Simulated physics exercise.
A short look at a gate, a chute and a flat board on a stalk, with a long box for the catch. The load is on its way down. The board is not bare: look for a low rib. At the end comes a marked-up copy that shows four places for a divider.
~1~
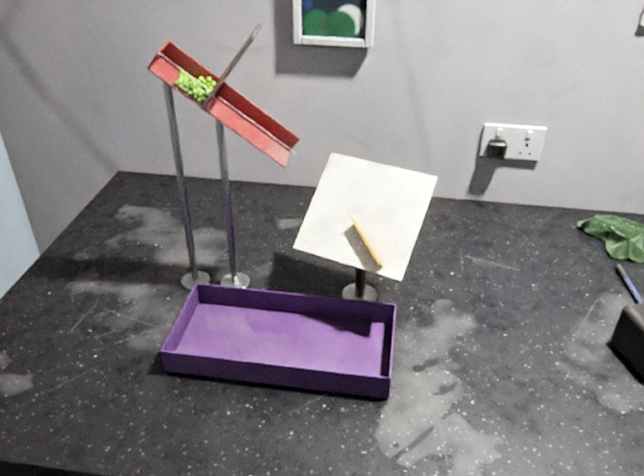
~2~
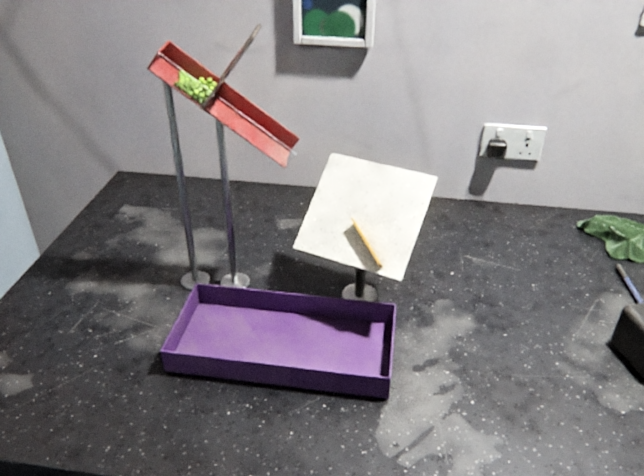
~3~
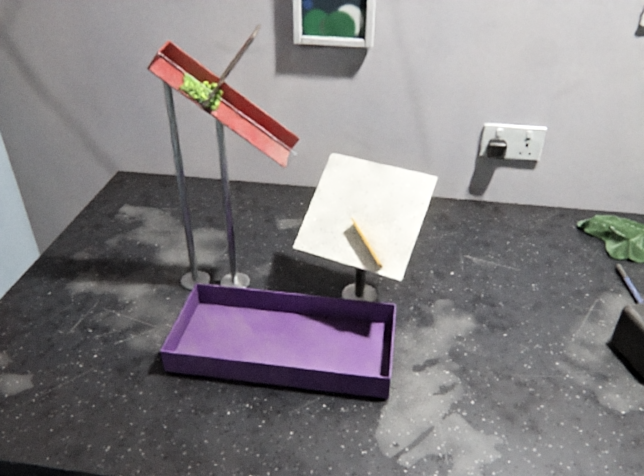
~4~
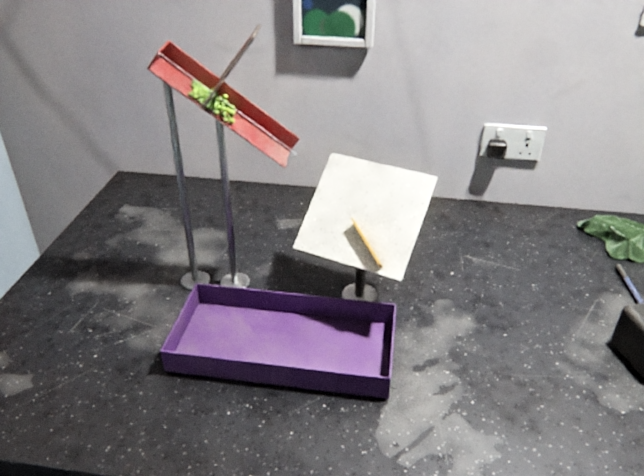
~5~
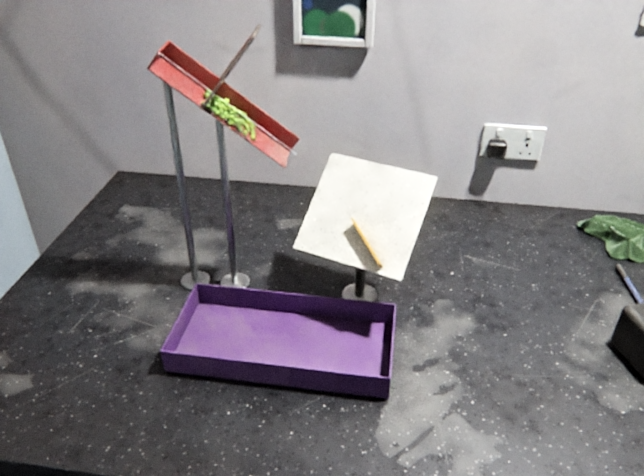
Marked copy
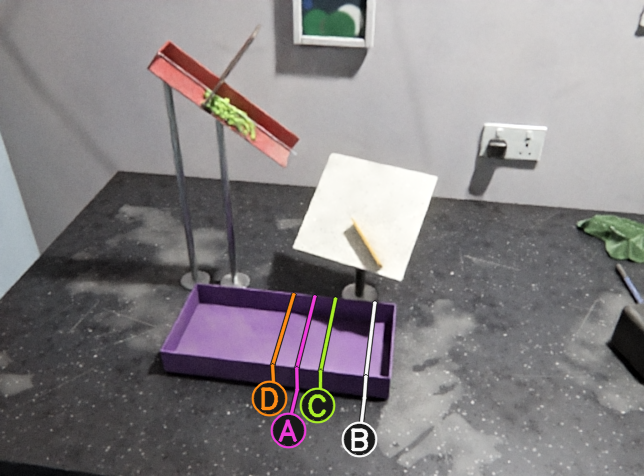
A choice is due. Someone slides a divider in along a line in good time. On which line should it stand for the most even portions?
Choose C.
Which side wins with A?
Right.
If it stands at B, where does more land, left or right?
The left side.
On the marked copy, line A crosses the front rim at (296, 367); line B crosses the front rim at (366, 375); line C crosses the front rim at (320, 370); line D crosses the front rim at (272, 364).
Choosing A, of what is caught, close to a quarter on the left of the divider, the bulk on the right.
Choosing B, of what is caught, the bulk on the left of the divider, a small share on the right.
Choosing C, of what is caught, close to a third on the left of the divider, close to two thirds on the right.
Choosing D, of what is caught, a small share on the left of the divider, all but a few on the right.
